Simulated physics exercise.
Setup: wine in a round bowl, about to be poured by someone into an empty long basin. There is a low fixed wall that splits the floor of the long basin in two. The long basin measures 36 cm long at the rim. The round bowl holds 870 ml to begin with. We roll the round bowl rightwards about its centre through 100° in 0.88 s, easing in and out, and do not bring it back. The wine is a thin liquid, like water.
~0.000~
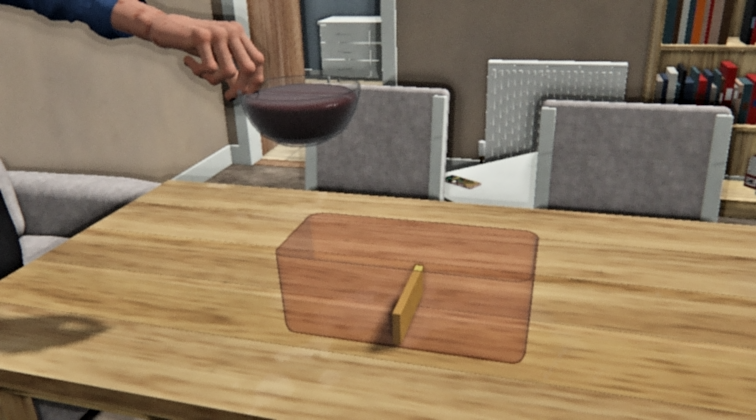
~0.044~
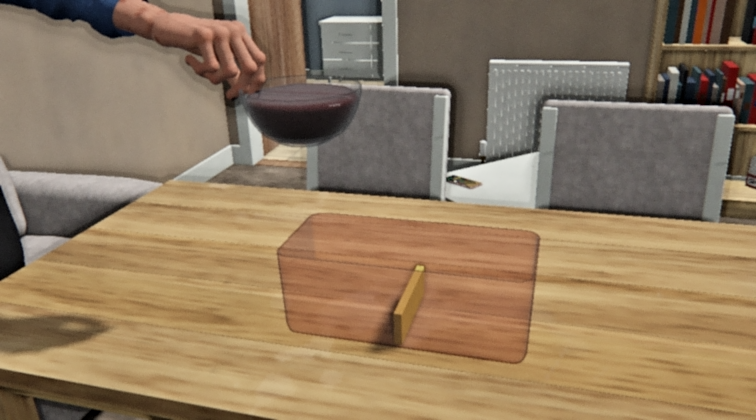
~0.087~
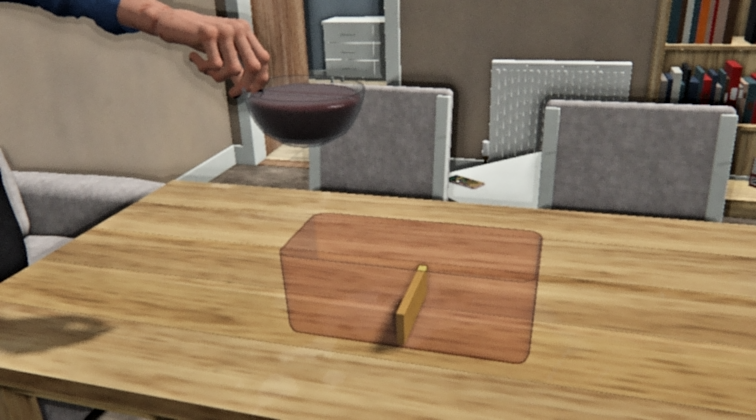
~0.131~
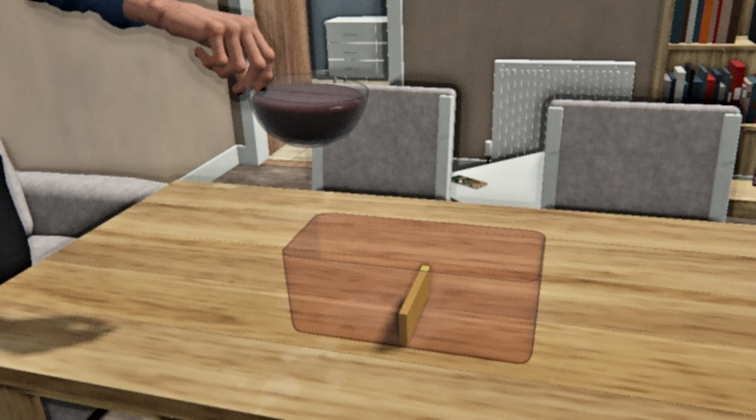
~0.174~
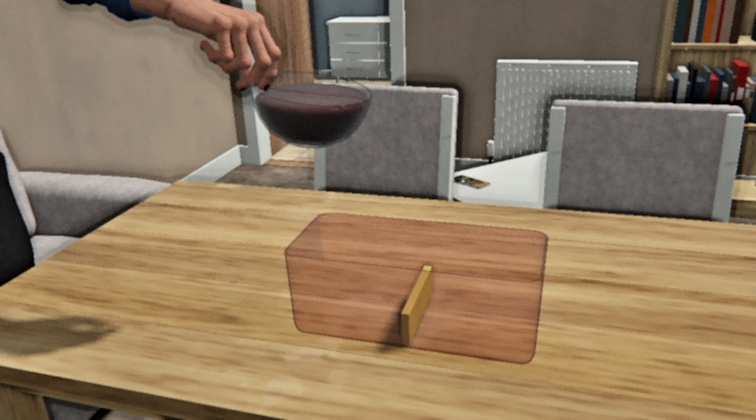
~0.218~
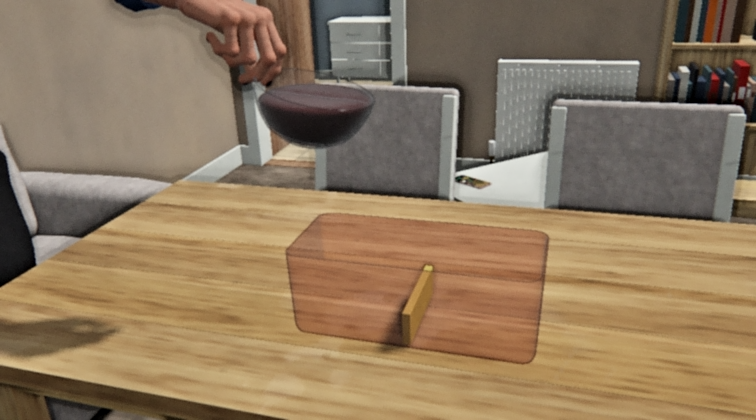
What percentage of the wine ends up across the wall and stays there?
About 60 per cent.
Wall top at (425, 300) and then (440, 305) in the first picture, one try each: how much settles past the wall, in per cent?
I'd say 40 percent on the first go, 15 percent on the next.
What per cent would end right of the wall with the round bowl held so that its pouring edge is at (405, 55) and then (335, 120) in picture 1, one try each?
Try 1: 90 %; try 2: 10 %.
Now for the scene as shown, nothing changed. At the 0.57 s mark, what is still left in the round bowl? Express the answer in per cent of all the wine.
Near 36 in a hundred.
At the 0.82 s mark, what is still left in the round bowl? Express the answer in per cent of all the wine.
Close to 1 in a hundred.
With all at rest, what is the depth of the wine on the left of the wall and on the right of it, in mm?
Around 14 mm deep on the left, around 20 mm deep on the right.
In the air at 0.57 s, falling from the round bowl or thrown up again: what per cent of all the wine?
Close to 50 in a hundred.
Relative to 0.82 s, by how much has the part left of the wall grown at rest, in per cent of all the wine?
10 %.
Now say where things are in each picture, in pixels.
In the first picture, it leans 0°; its right rim is at (357, 90); the wine meets the walls at (251, 92) and (356, 96); the long basin's rim runs from (294, 233) to (535, 257); the wall's top is at (409, 289).
In the second picture, it leans 1°; its right rim is at (358, 91); the wine meets the walls at (253, 92) and (358, 97).
In the third picture, it leans 2°; its right rim is at (361, 93); the wine meets the walls at (256, 92) and (361, 98).
In the fourth picture, it leans 5°; its right rim is at (365, 96); the wine meets the walls at (259, 91) and (364, 99).
In the fifth picture, it leans 9°; its right rim is at (369, 101); the wine meets the walls at (263, 90) and (368, 100).
In the sixth picture, it leans 14°; its right rim is at (371, 106); the wine meets the walls at (265, 91) and (372, 102).
After 0.57 s the tilt is 72° and 35 per cent is still to pour, 3 is left of the wall and 12 right of it.
After 0.82 s the tilt is 99° and 1 per cent is still to pour, 29 is left of the wall and 60 right of it.
After 1.09 s the tilt is 100° and 0 per cent is still to pour, 39 is left of the wall and 60 right of it.
After 1.38 s the tilt is 100° and 0 per cent is still to pour, 39 is left of the wall and 60 right of it.
In the end 39 per cent lies left of the wall, 60 right of it and 1 outside.
